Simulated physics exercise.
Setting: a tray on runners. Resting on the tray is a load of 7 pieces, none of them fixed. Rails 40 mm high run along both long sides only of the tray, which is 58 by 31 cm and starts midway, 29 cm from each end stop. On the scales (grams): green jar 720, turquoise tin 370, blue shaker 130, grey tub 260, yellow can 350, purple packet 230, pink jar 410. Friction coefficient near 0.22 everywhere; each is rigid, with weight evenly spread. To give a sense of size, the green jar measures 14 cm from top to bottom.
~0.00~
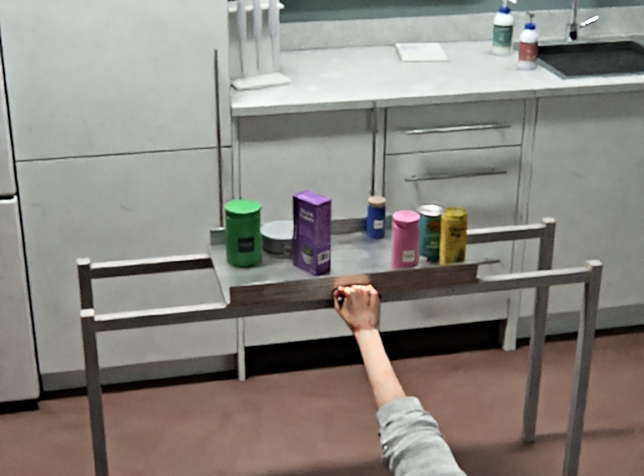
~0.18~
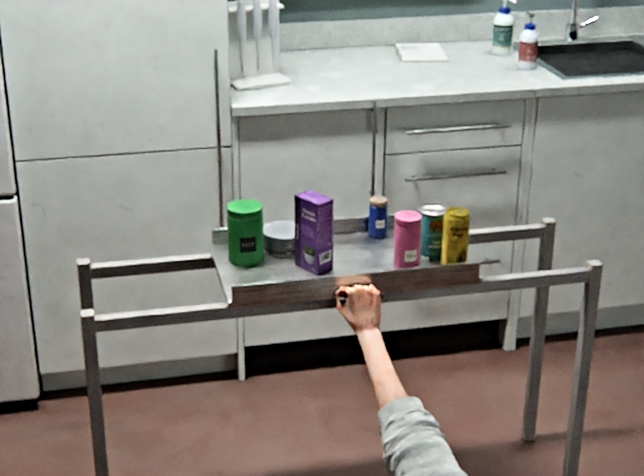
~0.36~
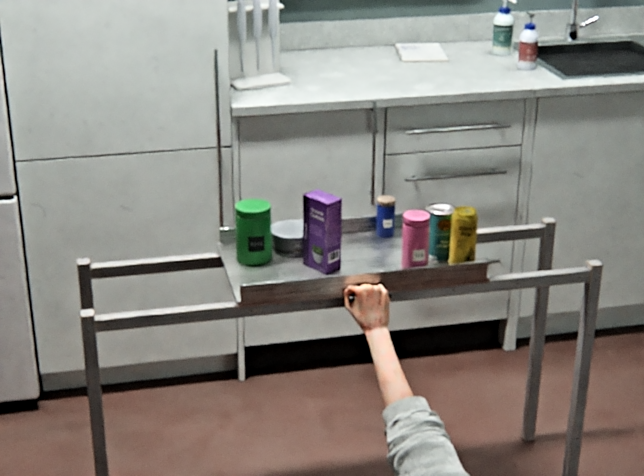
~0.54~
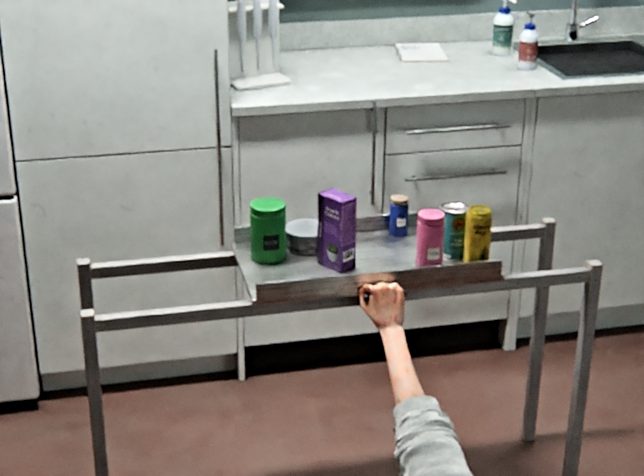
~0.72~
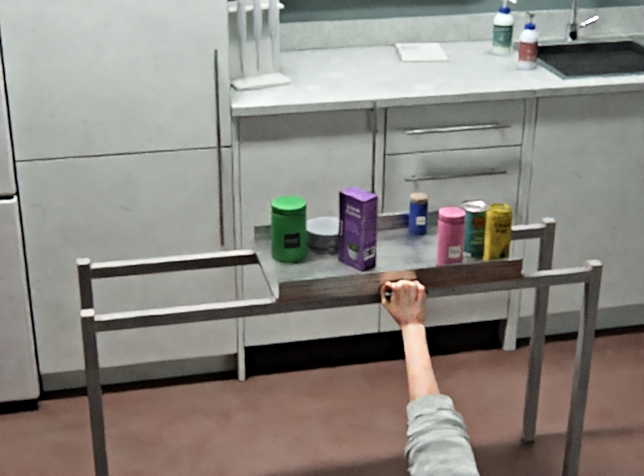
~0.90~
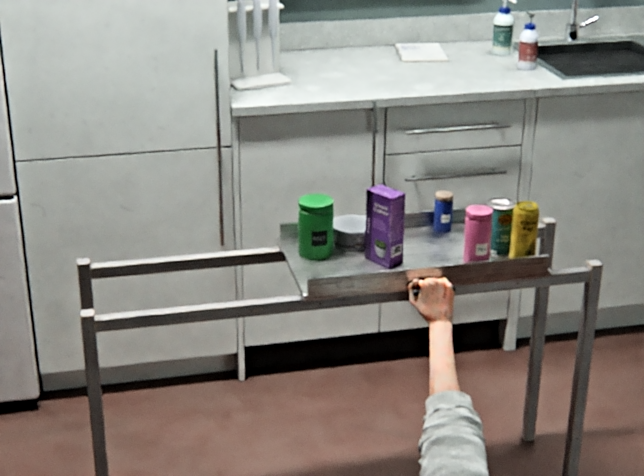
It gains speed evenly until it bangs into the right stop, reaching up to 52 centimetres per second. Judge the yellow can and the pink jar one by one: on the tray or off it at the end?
At the end, the yellow can is most likely overboard. The pink jar is most likely still on board.
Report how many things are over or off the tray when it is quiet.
Count: 1.
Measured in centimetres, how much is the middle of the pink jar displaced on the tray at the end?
Net distance near 5 cm.
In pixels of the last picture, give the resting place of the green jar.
It ends up at about (383, 221).
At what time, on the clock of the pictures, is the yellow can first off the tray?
Roughly at the 1.3 s mark.
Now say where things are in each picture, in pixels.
Tray midway; yellow can (453, 241); pink jar (405, 246), in the first picture.
Tray midway; blue shaker (378, 217); grey tub (285, 239), in the second picture.
Tray 2 cm right; purple packet (322, 232); green jar (254, 232), in the third picture.
Tray 6 cm right; turquoise tin (454, 231); blue shaker (399, 216), in the fourth picture.
Tray 11 cm right; grey tub (327, 235); purple packet (358, 229), in the fifth picture.
Tray 18 cm right; yellow can (524, 234); pink jar (478, 240), in the sixth picture.
Around 1.20 s, tray 29 cm right; yellow can shifted 2 cm near (578, 229); pink jar shifted 2 cm near (532, 235); purple packet shifted 2 cm.
Around 1.30 s, tray 29 cm right; yellow can now off the tray; pink jar shifted 4 cm near (541, 234); purple packet shifted 5 cm.
Around 1.70 s, tray 29 cm right; pink jar shifted 5 cm near (542, 234); purple packet shifted 6 cm; grey tub shifted 6 cm.
Finally (2.1 s), off the tray, yellow can; not toppled but over 5 cm from the start, green jar, turquoise tin, blue shaker, grey tub and purple packet; the last one still in place (within 5 cm). In the last view, pink jar near (542, 234).
